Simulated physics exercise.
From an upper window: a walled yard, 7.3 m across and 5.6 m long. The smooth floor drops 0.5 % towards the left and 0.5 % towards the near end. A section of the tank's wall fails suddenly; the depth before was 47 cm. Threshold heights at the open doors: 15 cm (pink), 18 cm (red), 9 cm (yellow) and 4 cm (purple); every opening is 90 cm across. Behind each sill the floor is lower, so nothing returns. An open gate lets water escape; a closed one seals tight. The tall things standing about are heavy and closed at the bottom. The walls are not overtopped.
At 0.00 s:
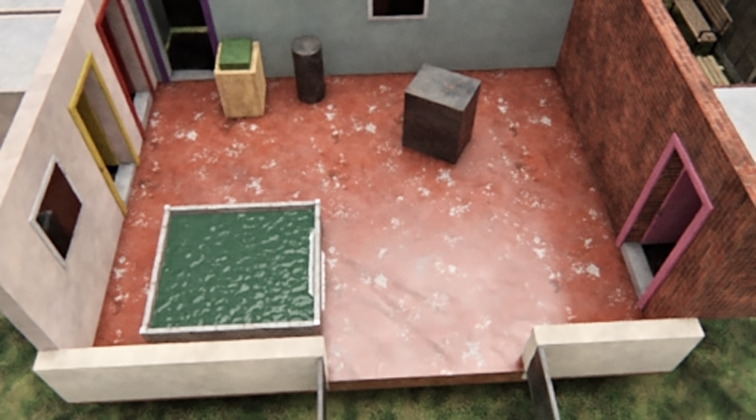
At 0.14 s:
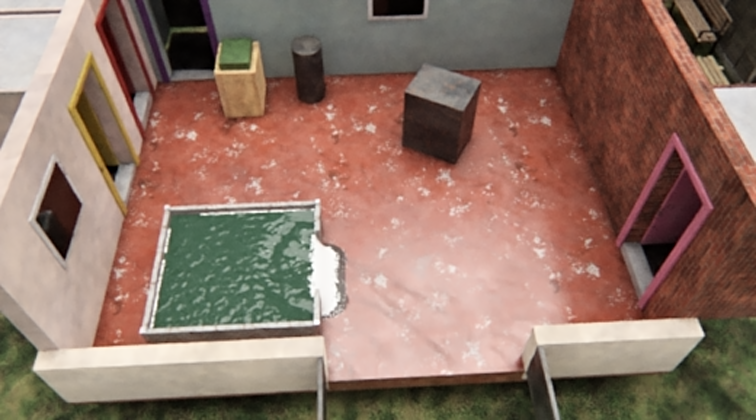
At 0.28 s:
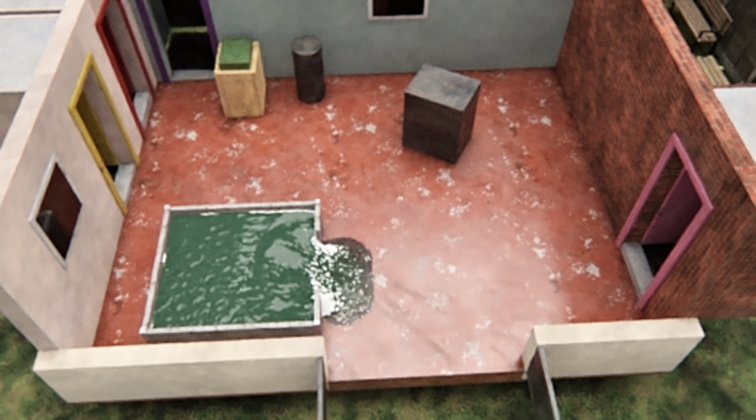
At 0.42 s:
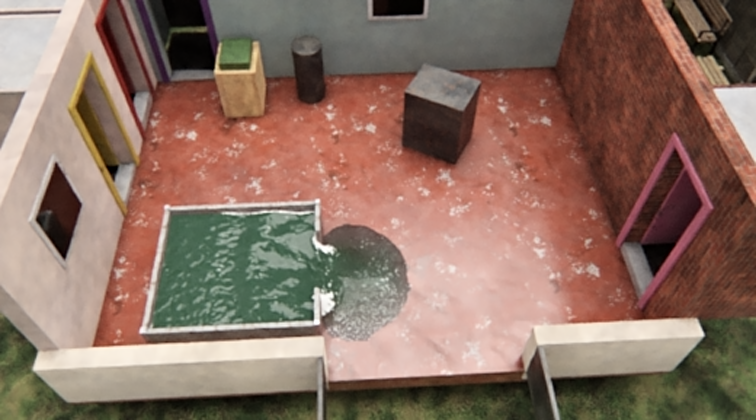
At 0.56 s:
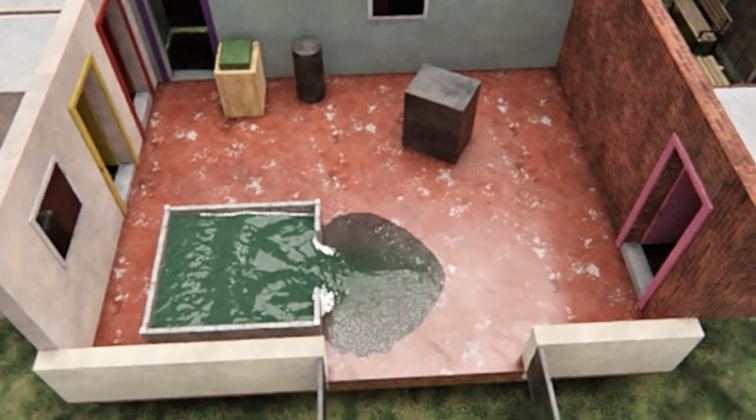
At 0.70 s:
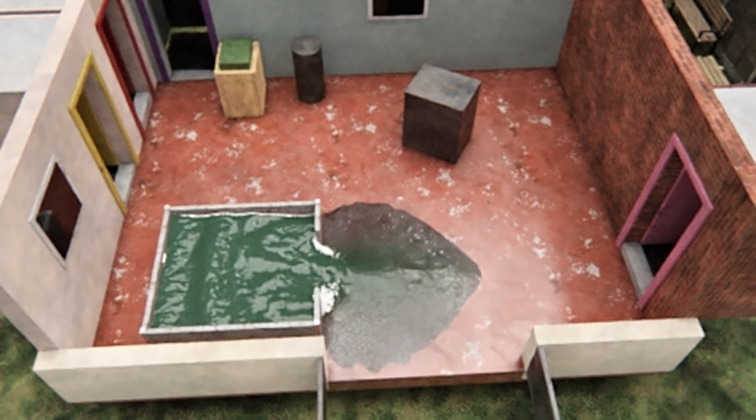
Green water bursts from the tank's right side and spreads rightward across the red floor.
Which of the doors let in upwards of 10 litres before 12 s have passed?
Within that time: At the pink door it keeps below the limit; at the red door it does not reach the limit; at the yellow door it keeps below the limit; at the purple door it keeps below the limit.
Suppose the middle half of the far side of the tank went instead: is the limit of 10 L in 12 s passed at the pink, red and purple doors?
Against that limit: Pink under, red below, purple above.
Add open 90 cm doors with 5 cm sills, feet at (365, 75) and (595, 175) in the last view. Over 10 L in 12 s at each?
In turn: Under, past it.
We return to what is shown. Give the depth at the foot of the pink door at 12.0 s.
Some 4.5 cm.
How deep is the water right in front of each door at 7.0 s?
In cm: Pink 7, red 0, yellow 0, purple 0.
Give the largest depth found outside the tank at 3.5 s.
Up to some 18 cm.
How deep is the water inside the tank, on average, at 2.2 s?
Some 29 cm.
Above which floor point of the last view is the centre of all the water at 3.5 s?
At about (375, 266).
After 1.4 s water covers 25 % of the floor and is deepest (26 cm) near (329, 278); pink door not reached, red door not reached, yellow door not reached, purple door not reached.
After 2.2 s water covers 35 % of the floor and is deepest (22 cm) near (329, 278); pink door 13 cm at the sill, 0 L in, red door not reached, yellow door not reached, purple door not reached.
After 3.5 s water covers 40 % of the floor and is deepest (18 cm) near (635, 346); pink door 15 cm at the sill, 1 L in, red door not reached, yellow door not reached, purple door not reached.
After 7.0 s water covers 55 % of the floor and is deepest (10 cm) near (329, 278); pink door 7 cm at the sill, 2 L in, red door not reached, yellow door not reached, purple door not reached.
After 12.0 s water covers 80 % of the floor and is deepest (6 cm) near (461, 158); pink door 5 cm at the sill, 2 L in, red door 2 cm at the sill, 0 L in, yellow door not reached, purple door 1 cm at the sill, 0 L in.
